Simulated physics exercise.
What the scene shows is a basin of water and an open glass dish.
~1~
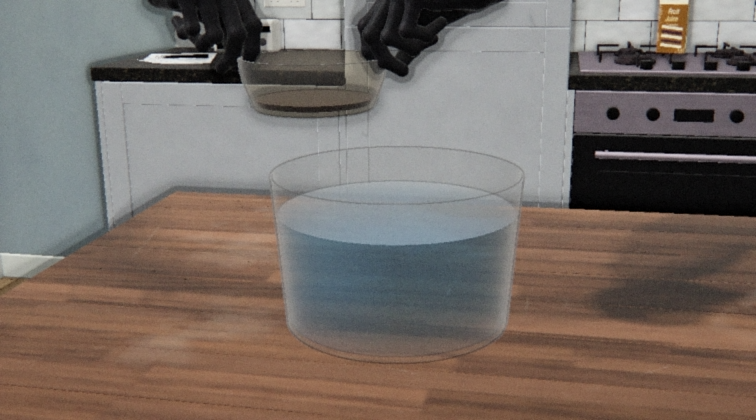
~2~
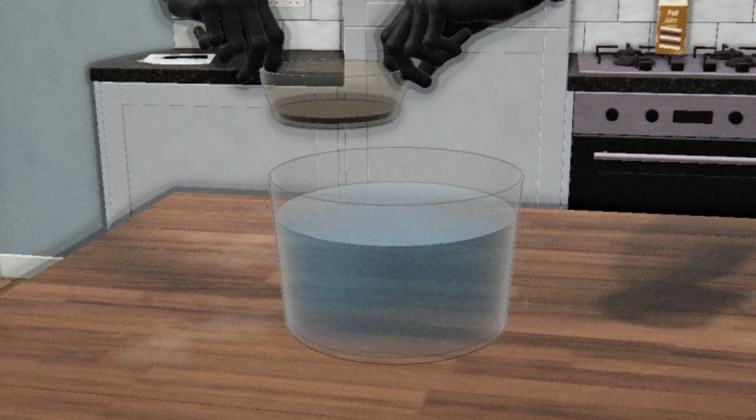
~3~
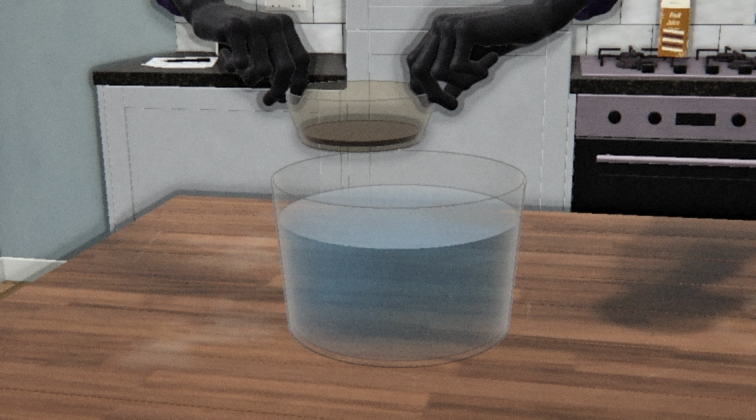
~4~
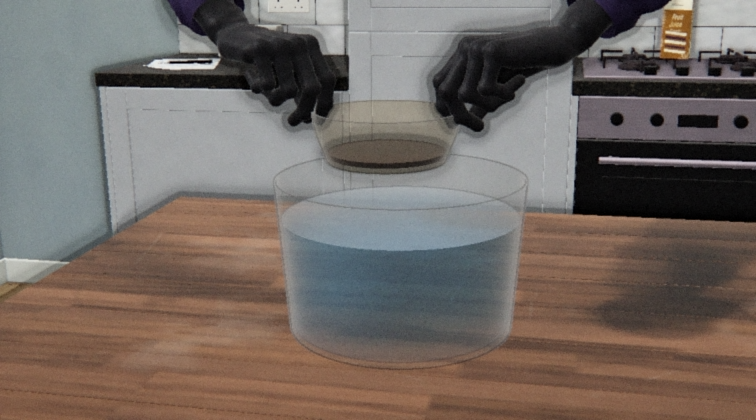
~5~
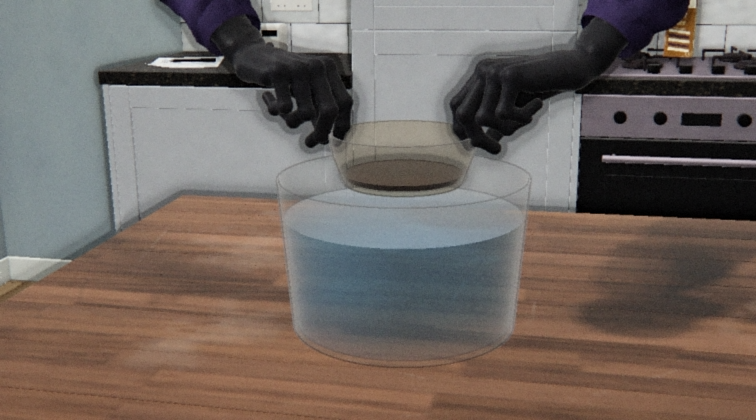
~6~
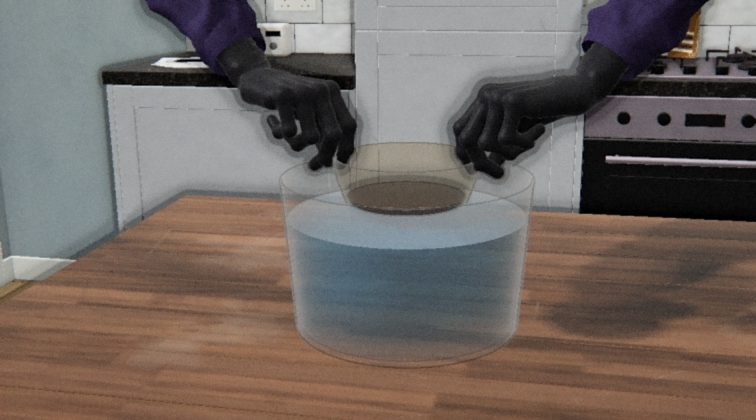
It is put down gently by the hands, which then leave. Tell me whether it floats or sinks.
My guess is it stays up after the hands leave.
Shortly, the dish dips into the water.
Then, it bobs and steadies.
At the finish, the dish floats with about half of its side showing.
